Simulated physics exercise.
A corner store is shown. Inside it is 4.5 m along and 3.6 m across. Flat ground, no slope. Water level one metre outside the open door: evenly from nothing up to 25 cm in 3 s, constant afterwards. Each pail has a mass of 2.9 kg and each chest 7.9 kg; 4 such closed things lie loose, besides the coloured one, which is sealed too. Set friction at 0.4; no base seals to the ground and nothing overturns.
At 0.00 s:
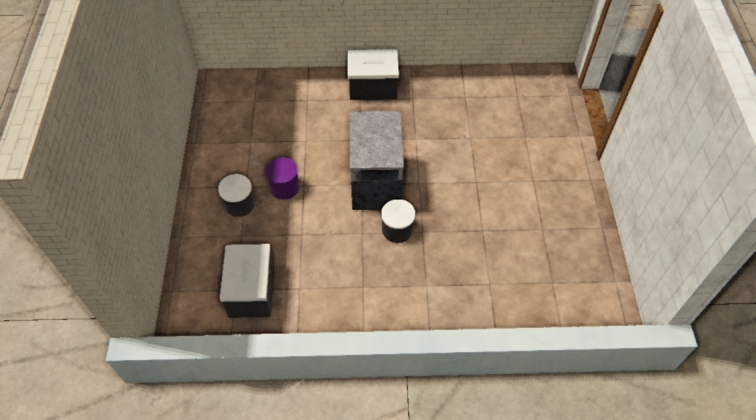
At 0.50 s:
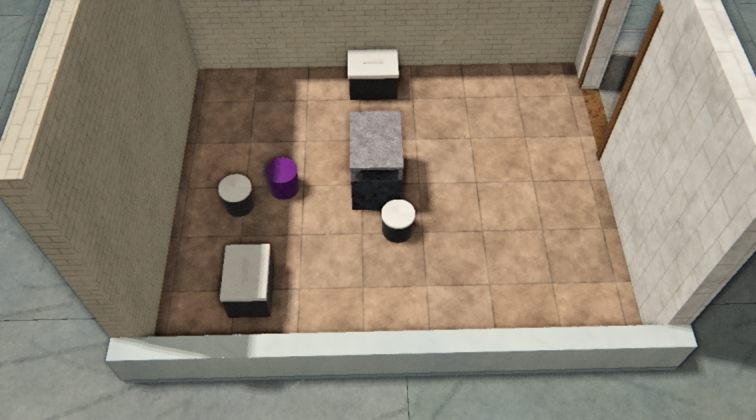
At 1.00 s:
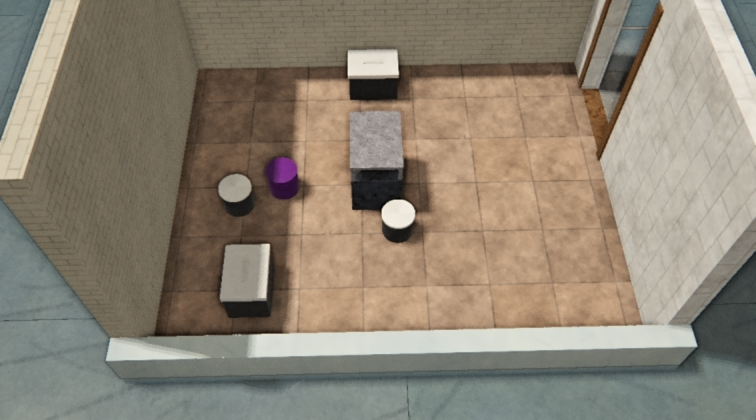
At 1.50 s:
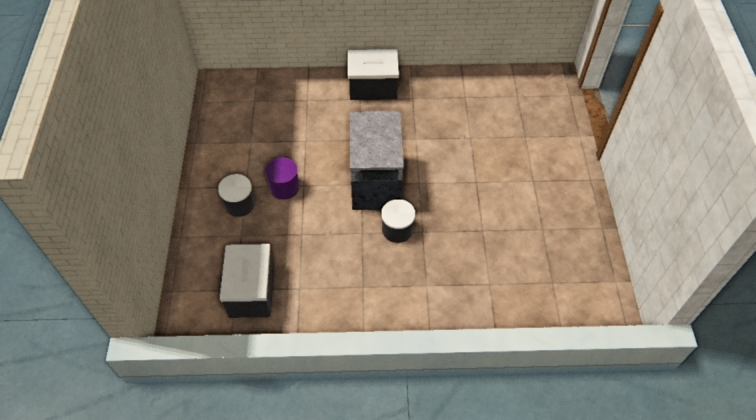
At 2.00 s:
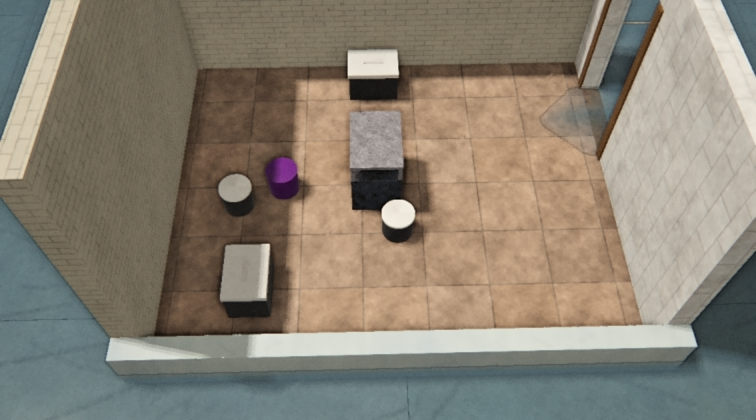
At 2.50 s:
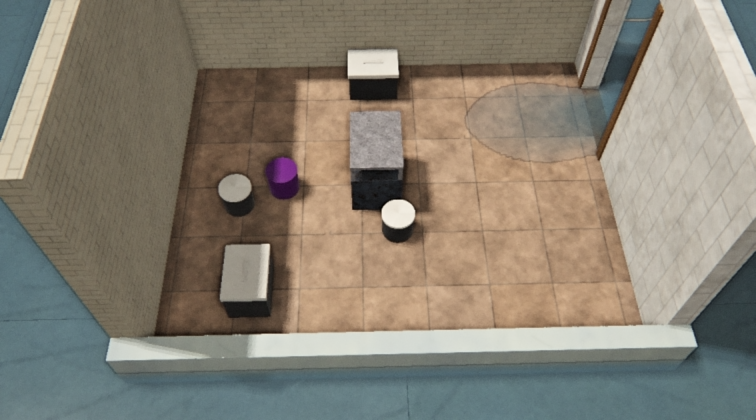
In this clip, water covers the ground outside a tiled, walled room, then seeps through the open doorway at upper right and spreads in a shallow patch across the floor, while the purple pail and surrounding objects stay still.
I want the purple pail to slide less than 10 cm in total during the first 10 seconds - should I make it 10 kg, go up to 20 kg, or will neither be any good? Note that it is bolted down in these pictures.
10 kg will do.
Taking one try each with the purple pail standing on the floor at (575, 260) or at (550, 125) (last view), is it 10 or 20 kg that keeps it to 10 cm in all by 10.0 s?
Taking the two spots in turn, both keep it, then neither keeps it.
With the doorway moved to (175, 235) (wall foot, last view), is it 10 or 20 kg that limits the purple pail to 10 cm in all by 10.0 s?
Just the heavy one.
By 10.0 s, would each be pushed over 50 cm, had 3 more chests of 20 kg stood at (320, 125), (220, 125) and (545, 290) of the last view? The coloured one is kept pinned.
Listed in order, they go over the bar, over the bar, beneath the bar.
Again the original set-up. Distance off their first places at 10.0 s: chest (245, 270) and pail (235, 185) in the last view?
Shifts: 120 cm / 80 cm.
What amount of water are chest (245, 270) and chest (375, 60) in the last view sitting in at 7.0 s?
Close to 4 and 13 centimetres.
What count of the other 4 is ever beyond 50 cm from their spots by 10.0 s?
By my tally, 4.
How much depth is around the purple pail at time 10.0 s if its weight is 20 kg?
Close to 8 cm deep.
After 3.5 s the purple pail would be 0 cm from its start with 10 kg and 0 cm from its start with 20 kg; 0 cm of water round it then.
After 4.5 s the purple pail would be 0 cm from its start with 10 kg and 0 cm from its start with 20 kg; 0 cm of water round it then.
After 7.0 s the purple pail would be 0 cm from its start with 10 kg and 0 cm from its start with 20 kg; 2 cm of water round it then.
After 10.0 s the purple pail would be 0 cm from its start with 10 kg and 0 cm from its start with 20 kg; 8 cm of water round it then.
